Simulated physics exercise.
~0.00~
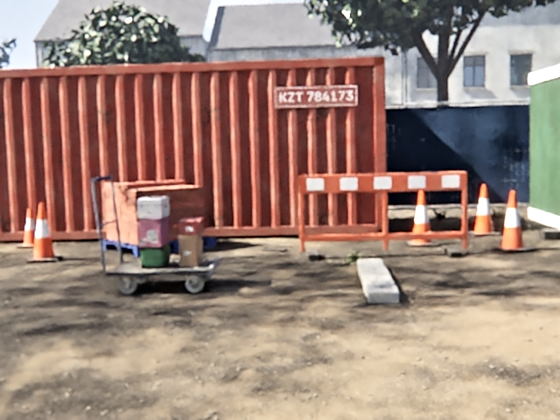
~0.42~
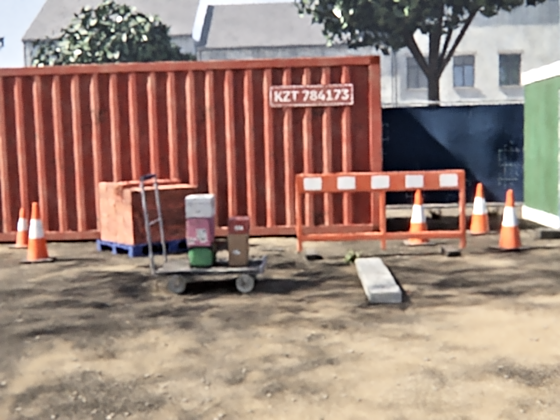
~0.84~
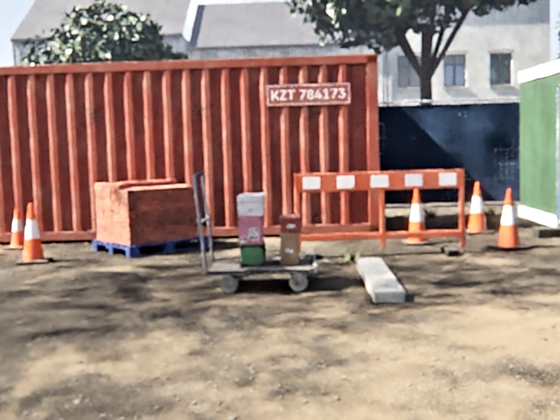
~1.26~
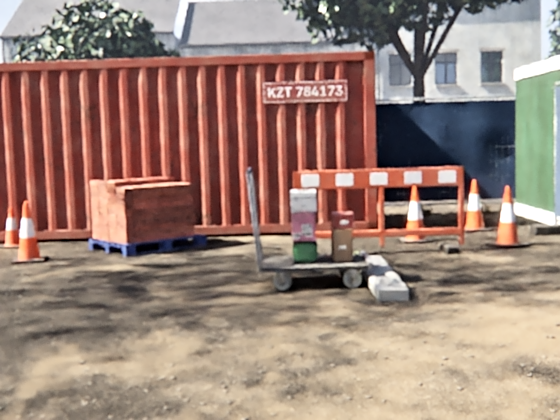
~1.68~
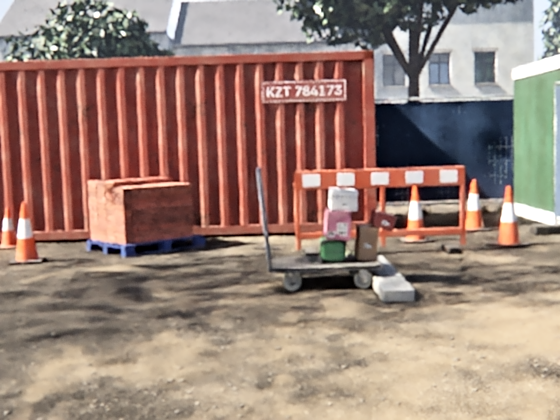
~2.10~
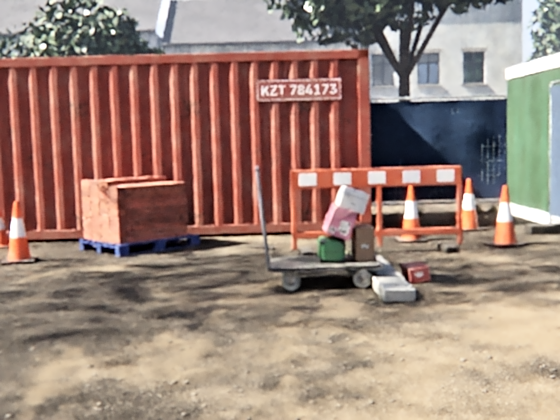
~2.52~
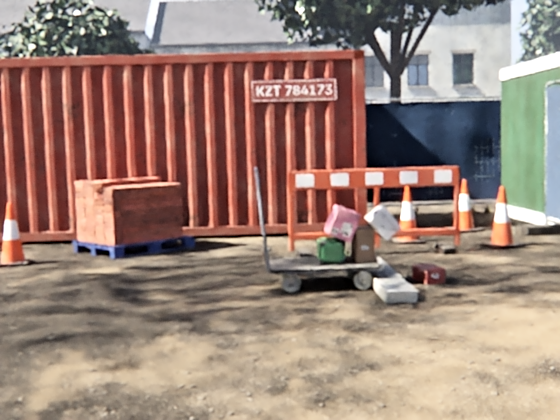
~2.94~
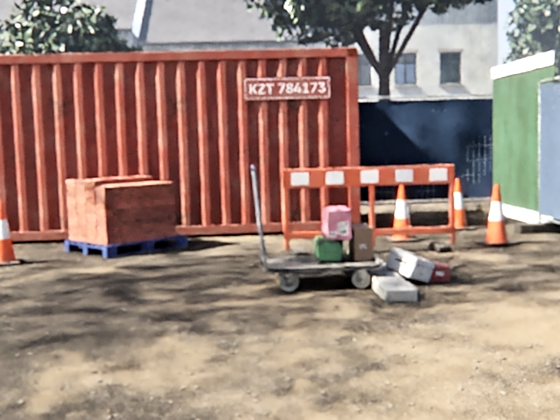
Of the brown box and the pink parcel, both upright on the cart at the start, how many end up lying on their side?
None of them do. The brown box and the pink parcel are both still upright on the cart at the end.
